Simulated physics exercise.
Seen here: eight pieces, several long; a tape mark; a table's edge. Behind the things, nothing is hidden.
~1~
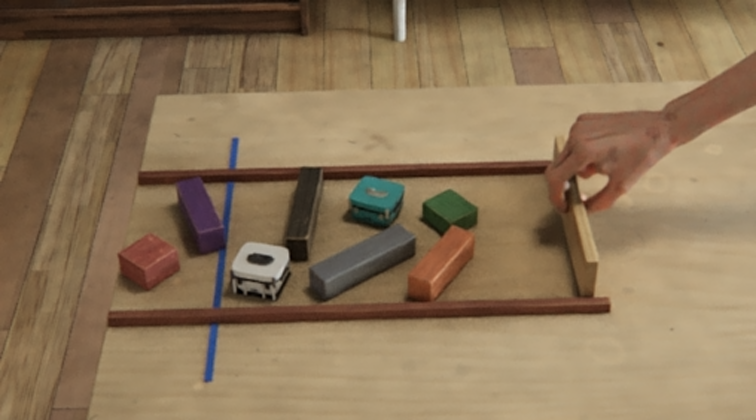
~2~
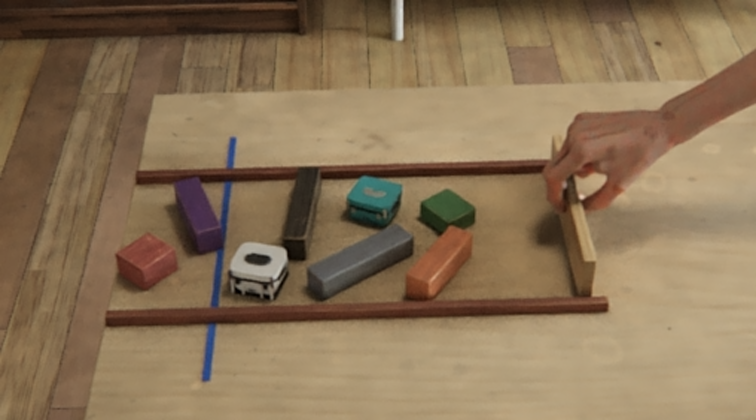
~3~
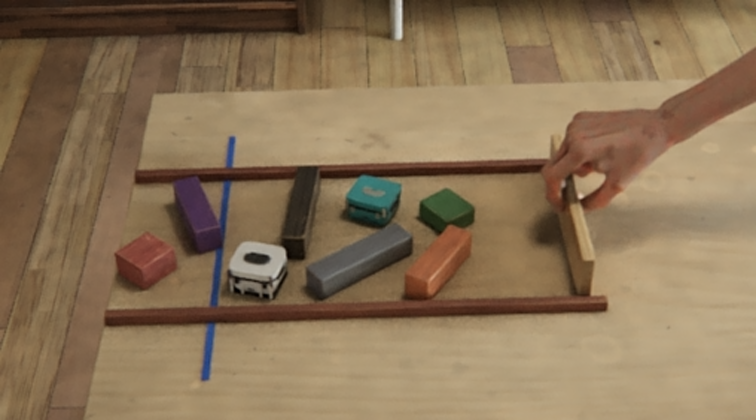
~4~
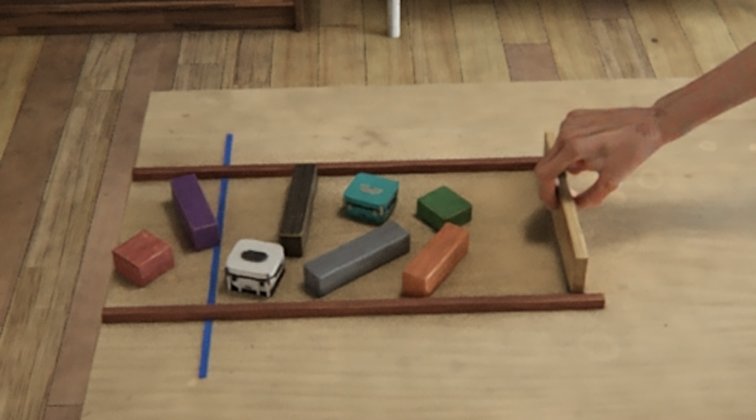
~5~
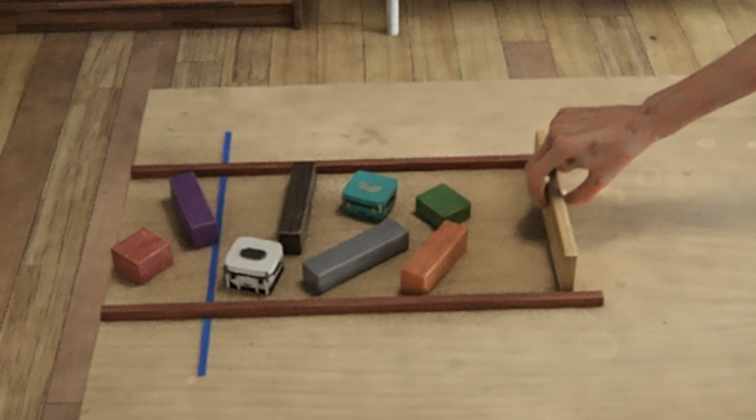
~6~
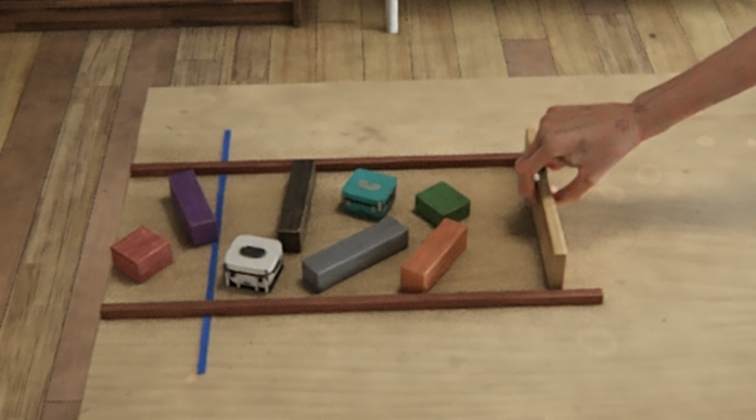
On a wooden tabletop, a hand slides an upright board slightly left between two rails, toward scattered coloured blocks lying still.
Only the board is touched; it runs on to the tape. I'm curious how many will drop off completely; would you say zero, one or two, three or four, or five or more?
Falls: One or two.
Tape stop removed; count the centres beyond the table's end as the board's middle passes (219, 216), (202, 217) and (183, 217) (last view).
First 2, next 3, last 4.
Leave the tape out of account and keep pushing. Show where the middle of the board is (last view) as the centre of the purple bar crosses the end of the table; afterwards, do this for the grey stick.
I'd say about (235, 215) for the first one and about (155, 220) for the second.
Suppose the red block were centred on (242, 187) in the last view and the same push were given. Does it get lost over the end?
In the end it falls away.
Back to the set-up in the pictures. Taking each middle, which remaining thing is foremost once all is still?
That would be the black bar.
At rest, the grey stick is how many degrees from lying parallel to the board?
Roughly 0 degrees.
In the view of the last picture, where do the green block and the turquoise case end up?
Green block: About (200, 206); turquoise case: About (161, 193).
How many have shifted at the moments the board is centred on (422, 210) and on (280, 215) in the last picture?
4, then 7.
Soon after, none off yet; red block at rest near (142, 254); purple bar at rest near (193, 208); white case at rest near (254, 264).
After that, none off yet; red block at rest near (142, 254); purple bar at rest near (192, 208); white case displaced a little near (237, 266).
In the end, the number that fall off is one or two; gone, purple bar and red block.
